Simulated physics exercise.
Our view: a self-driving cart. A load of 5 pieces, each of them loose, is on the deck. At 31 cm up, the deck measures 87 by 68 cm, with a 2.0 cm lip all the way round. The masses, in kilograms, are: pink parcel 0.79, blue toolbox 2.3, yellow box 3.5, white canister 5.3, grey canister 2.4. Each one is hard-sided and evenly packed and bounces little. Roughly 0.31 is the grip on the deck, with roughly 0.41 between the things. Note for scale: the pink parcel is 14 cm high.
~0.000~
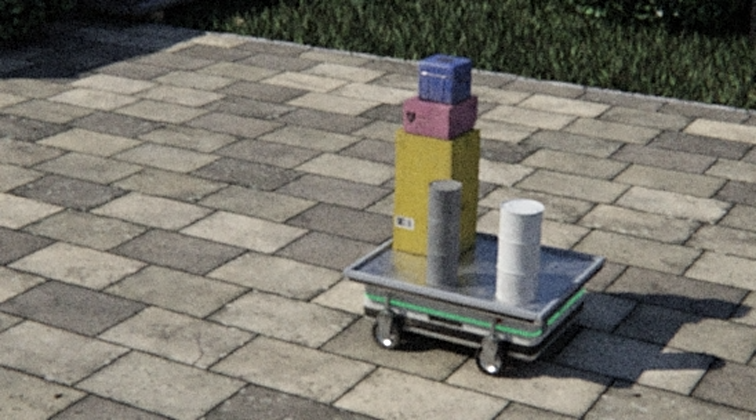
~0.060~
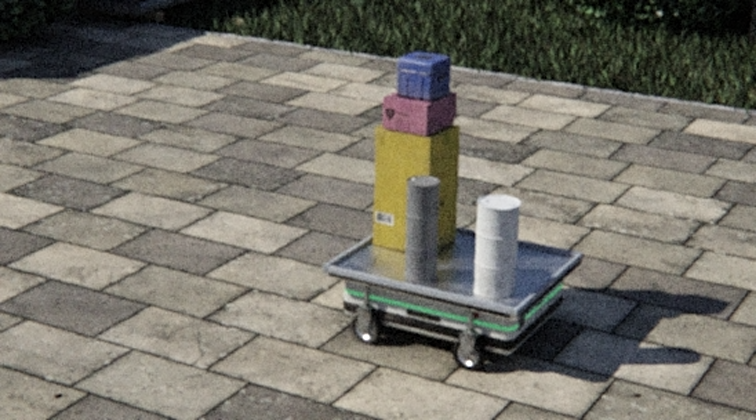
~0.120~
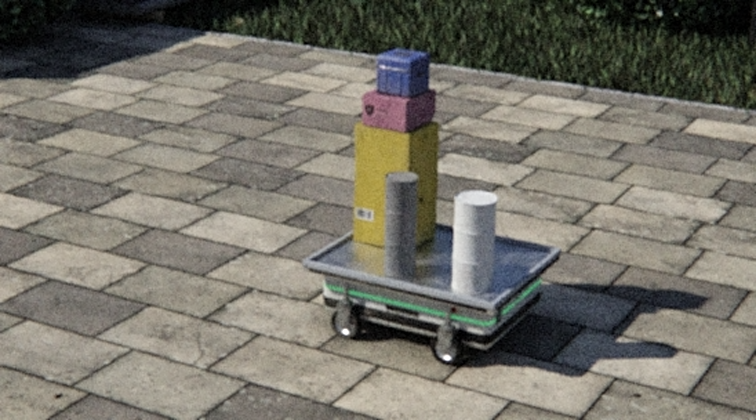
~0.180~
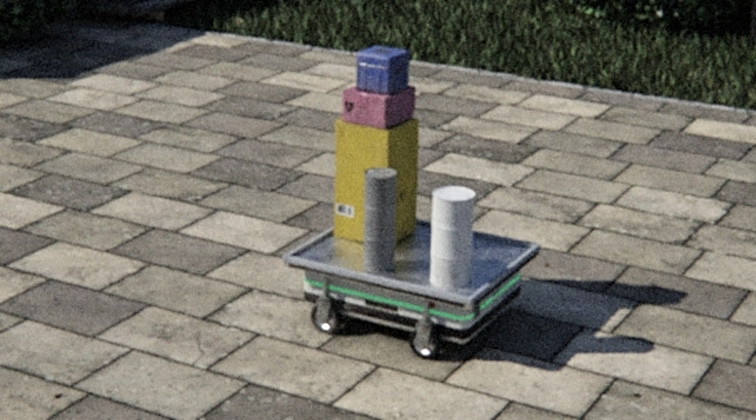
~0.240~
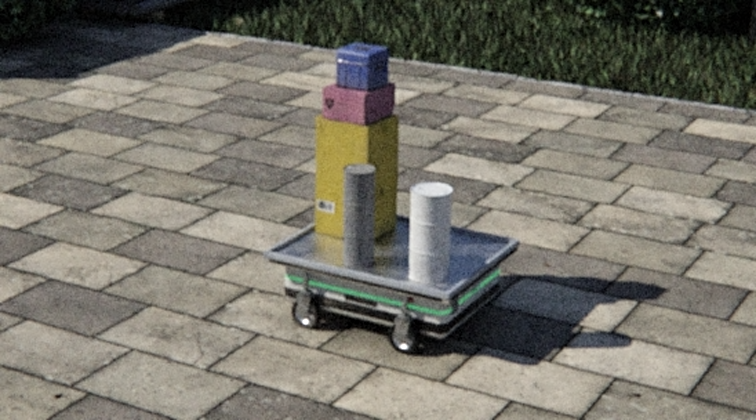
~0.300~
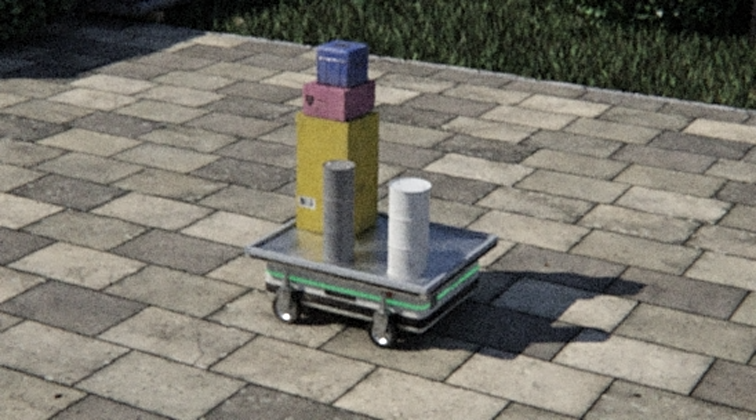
On sunlit paving, a cart carrying stacked boxes and two canisters rolls steadily left.
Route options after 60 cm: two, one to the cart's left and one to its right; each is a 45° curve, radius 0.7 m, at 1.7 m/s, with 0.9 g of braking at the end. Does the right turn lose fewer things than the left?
No, the left turn loses fewer.
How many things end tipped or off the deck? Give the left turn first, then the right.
Tally: Left 3, right 5.
Turning left. At 0.70 s, cart has run 119 cm, turned 36°; pink parcel and blue toolbox now off the deck; yellow box 21° off upright; grey canister moved 17 cm.
After 1.00 s, cart has run 160 cm, turned 45°; yellow box now off the deck; grey canister moved 24 cm; white canister moved 4 cm.
After 1.40 s, cart has run 161 cm, turned 45°, stopped; grey canister 12° off upright; white canister moved 26 cm.
In the end (3.1 s), off the deck, pink parcel, blue toolbox and yellow box; not toppled but over 10 cm from the start, white canister and grey canister.
Turning right instead, pink parcel, blue toolbox, yellow box, white canister and grey canister tipped over or off the deck, 5 of 5 in all.
